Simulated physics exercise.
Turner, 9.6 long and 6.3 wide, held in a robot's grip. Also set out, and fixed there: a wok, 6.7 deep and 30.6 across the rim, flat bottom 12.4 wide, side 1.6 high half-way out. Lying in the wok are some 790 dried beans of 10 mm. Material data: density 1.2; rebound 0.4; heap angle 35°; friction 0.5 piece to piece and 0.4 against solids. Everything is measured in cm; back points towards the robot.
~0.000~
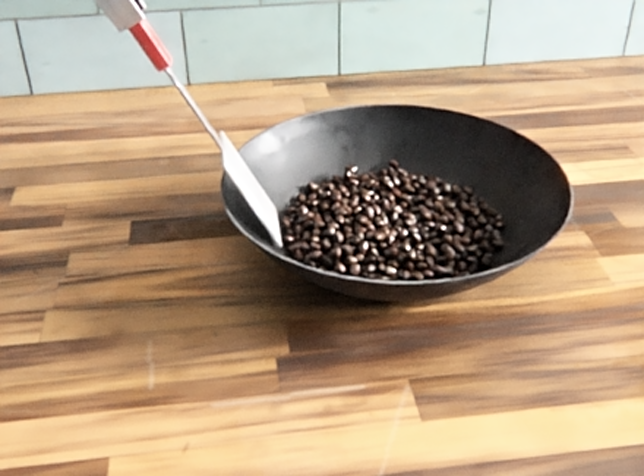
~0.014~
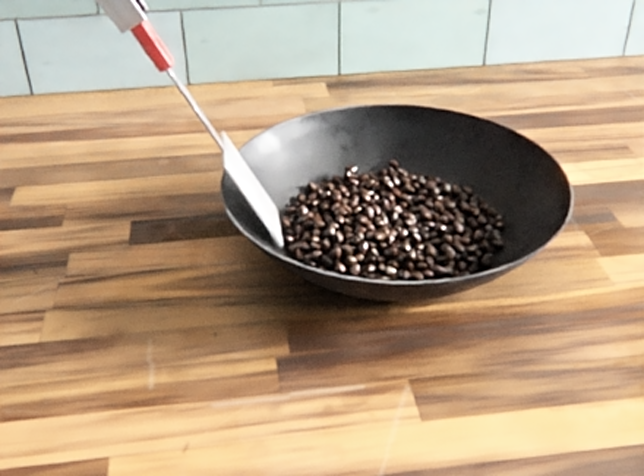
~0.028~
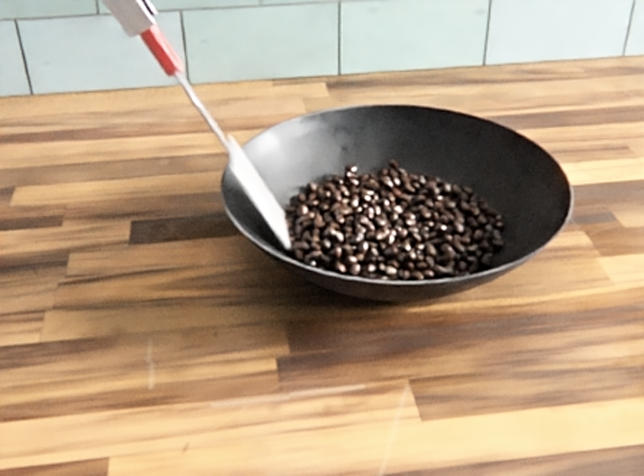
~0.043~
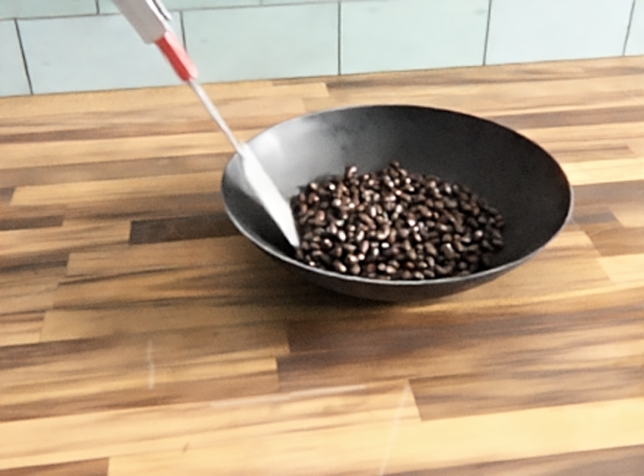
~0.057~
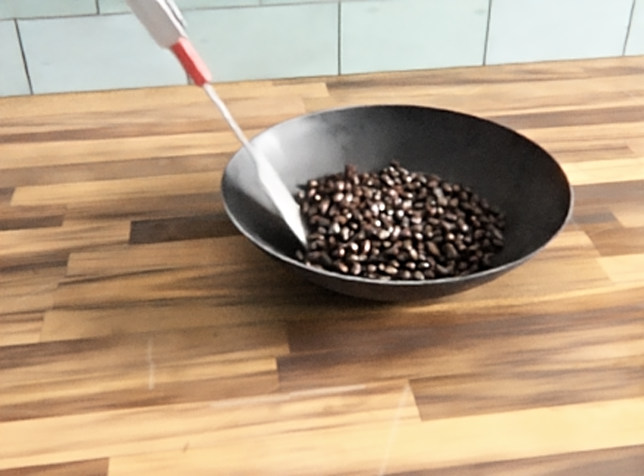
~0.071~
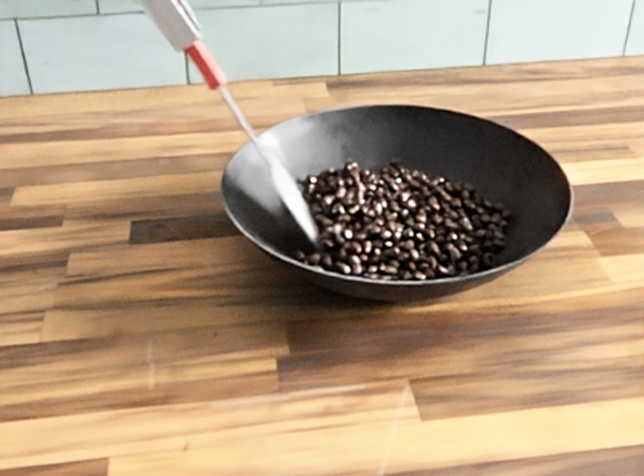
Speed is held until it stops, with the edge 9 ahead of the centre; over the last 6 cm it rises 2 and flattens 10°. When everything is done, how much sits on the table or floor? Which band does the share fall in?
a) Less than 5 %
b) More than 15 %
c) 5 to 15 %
The answer is a.
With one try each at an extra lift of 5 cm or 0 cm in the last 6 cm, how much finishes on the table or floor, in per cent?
I'd say close to 5 percent for the first and close to 5 percent for the second.
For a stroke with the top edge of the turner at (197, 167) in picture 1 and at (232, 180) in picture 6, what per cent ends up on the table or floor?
Around 0 per cent finishes on the table or floor.
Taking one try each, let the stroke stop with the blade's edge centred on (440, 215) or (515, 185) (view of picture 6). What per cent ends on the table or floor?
I'd say some 0 per cent, then some 20 per cent.
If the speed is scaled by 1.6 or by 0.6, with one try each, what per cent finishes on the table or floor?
The two tries give about 15 and 0 in a hundred.
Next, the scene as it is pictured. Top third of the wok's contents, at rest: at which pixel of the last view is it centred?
Close to pixel (502, 195).
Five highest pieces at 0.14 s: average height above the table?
About 5 centimetres.
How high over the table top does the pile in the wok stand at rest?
About 7.5 centimetres.
By 0.14 s, sloping 63°, highest piece 5 above the table; 790 in the wok.
By 0.22 s, sloping 60°, highest piece 6 above the table; 790 in the wok.
By 0.45 s, sloping 53°, highest piece 8 above the table; 768 in the wok, 15 on the table or floor, 7 on the blade or in flight.
By 1.50 s, sloping 53°, highest piece 7 above the table; 767 in the wok, 23 on the table or floor.
Final count, 767 in the wok, 23 on the table or floor. That is 3 % on the table or floor.
